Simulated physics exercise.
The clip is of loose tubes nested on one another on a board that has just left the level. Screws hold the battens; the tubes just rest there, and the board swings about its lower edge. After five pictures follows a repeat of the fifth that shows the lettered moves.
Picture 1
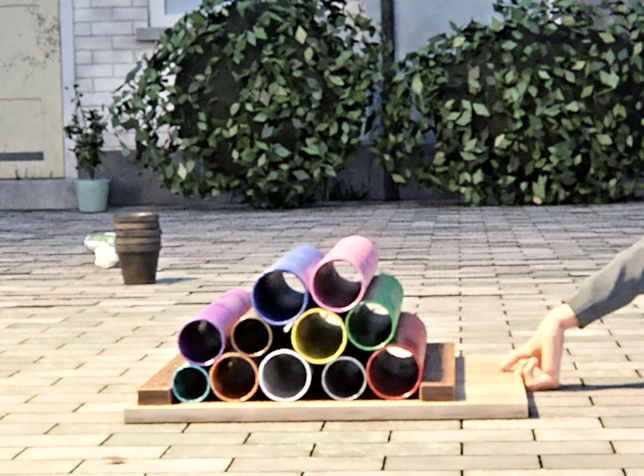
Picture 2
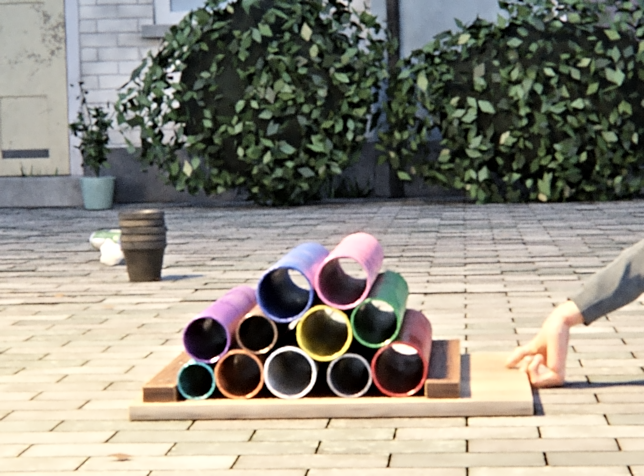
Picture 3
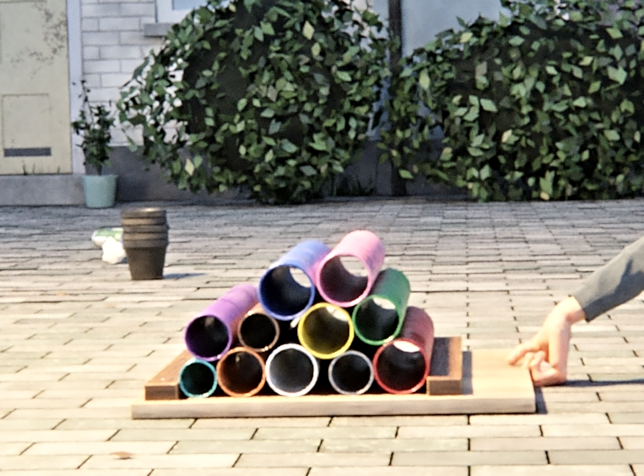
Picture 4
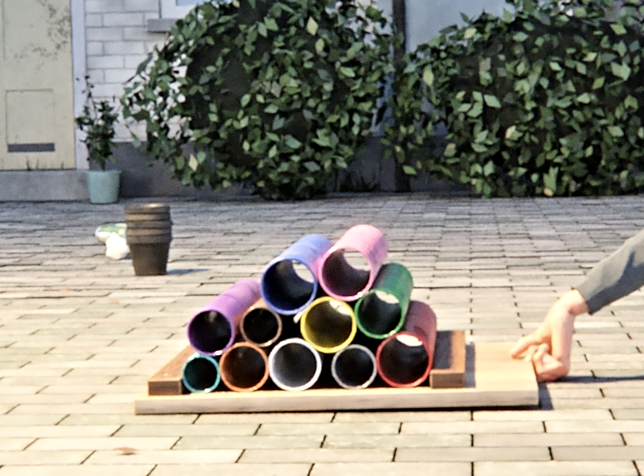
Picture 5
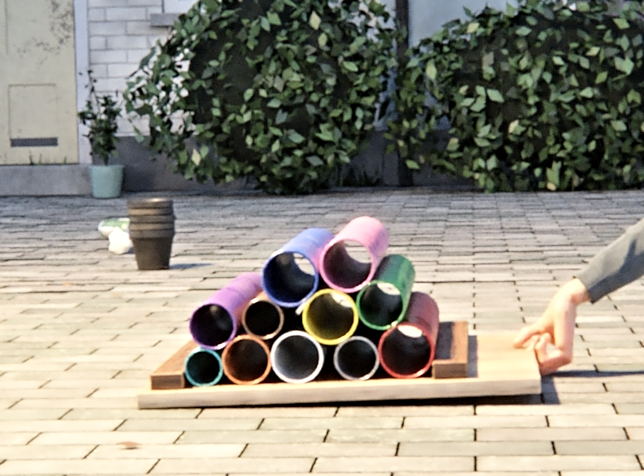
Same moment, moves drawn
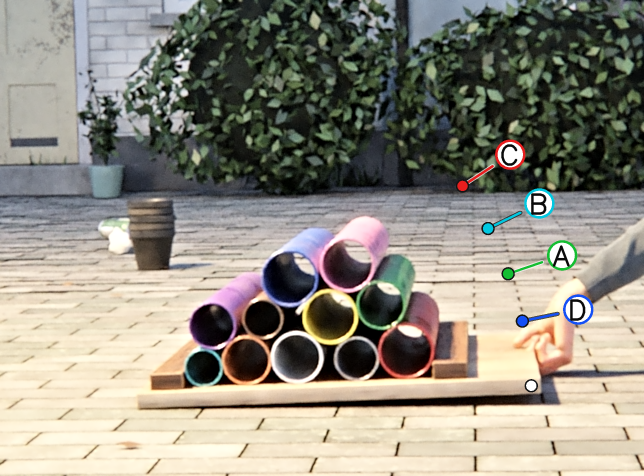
We see colourful tubes stacked between wooden battens on a board on a paved yard, with a hand at its right end. The hand raises that end slightly, and the tubes tilt with the board, keeping their arrangement.
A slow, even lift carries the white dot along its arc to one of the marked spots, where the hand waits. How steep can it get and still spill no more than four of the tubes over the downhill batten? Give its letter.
Raise it to A.
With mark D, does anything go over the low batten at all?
No, at D.
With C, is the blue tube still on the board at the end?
No, with C.
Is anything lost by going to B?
Yes.
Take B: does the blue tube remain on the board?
No.
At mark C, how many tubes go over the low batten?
With C, six.
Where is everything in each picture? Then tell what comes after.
In the first picture, board (335, 378); orange tube (235, 378).
In the second picture, orange tube (240, 375); white tube (290, 373).
In the third picture, board (342, 373); red tube (401, 367).
In the fourth picture, board (346, 367); orange tube (245, 368).
In the fifth picture, board (348, 359); orange tube (247, 361).
On the marked copy, A at (508, 274); B at (488, 229); C at (462, 186); D at (522, 321); the white dot at (532, 386).
Taking A. A third of the way, board at 15°.
Two thirds of the way, board at 18°.
When it is over, board at 18°, three over the low batten (purple, brown, blue).
As for the rest, B six over the low batten; C six over the low batten; D none over the low batten.
